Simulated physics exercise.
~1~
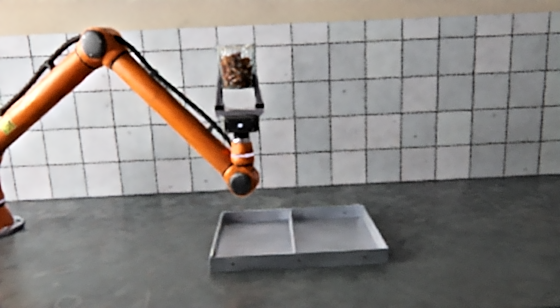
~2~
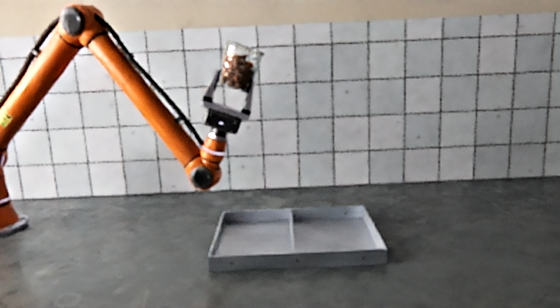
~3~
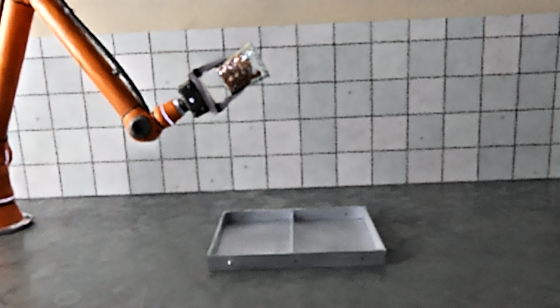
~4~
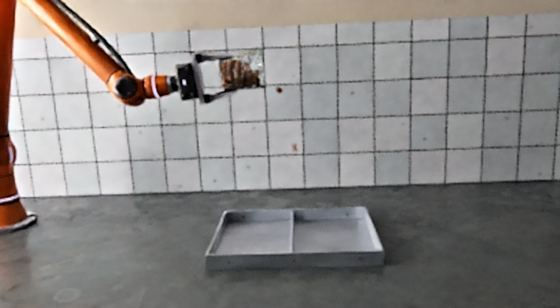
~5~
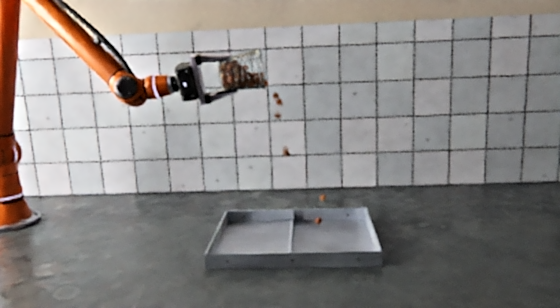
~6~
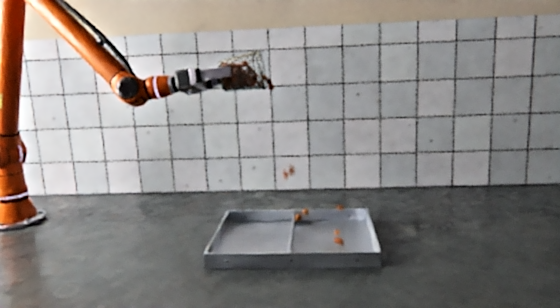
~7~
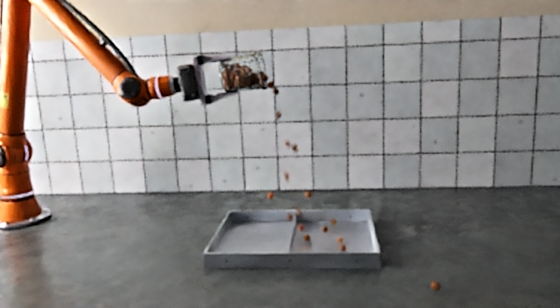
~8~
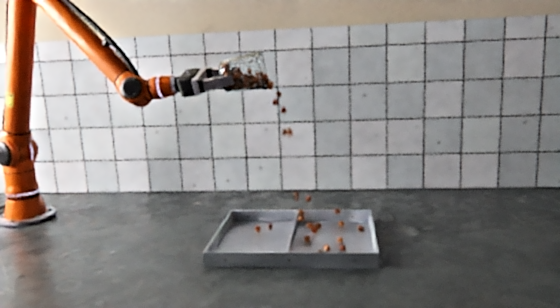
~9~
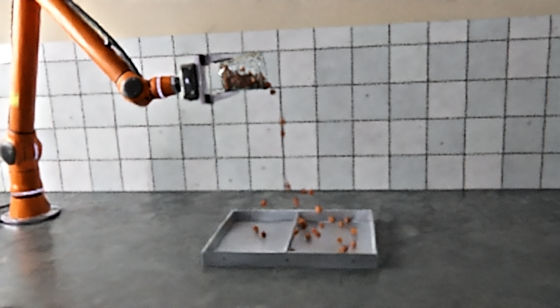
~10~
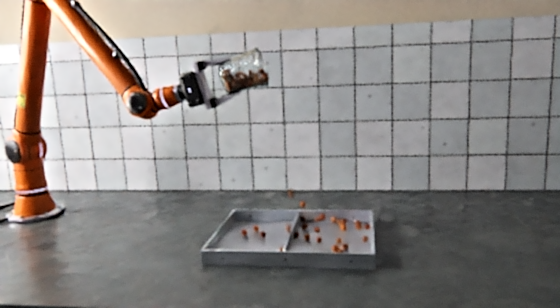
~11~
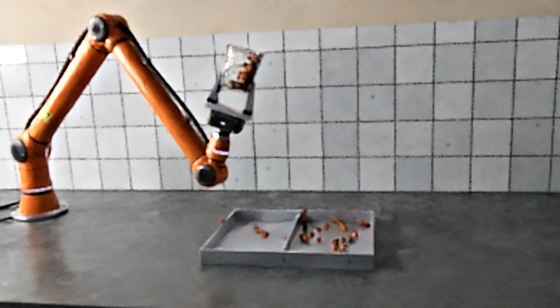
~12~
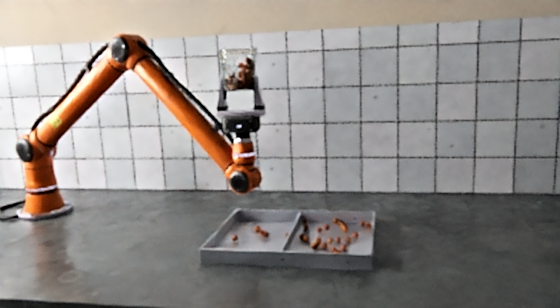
Orange robot arm tipping a clear cup, spilling some hazelnuts into a divided grey tray, then turning the part-full cup upright.
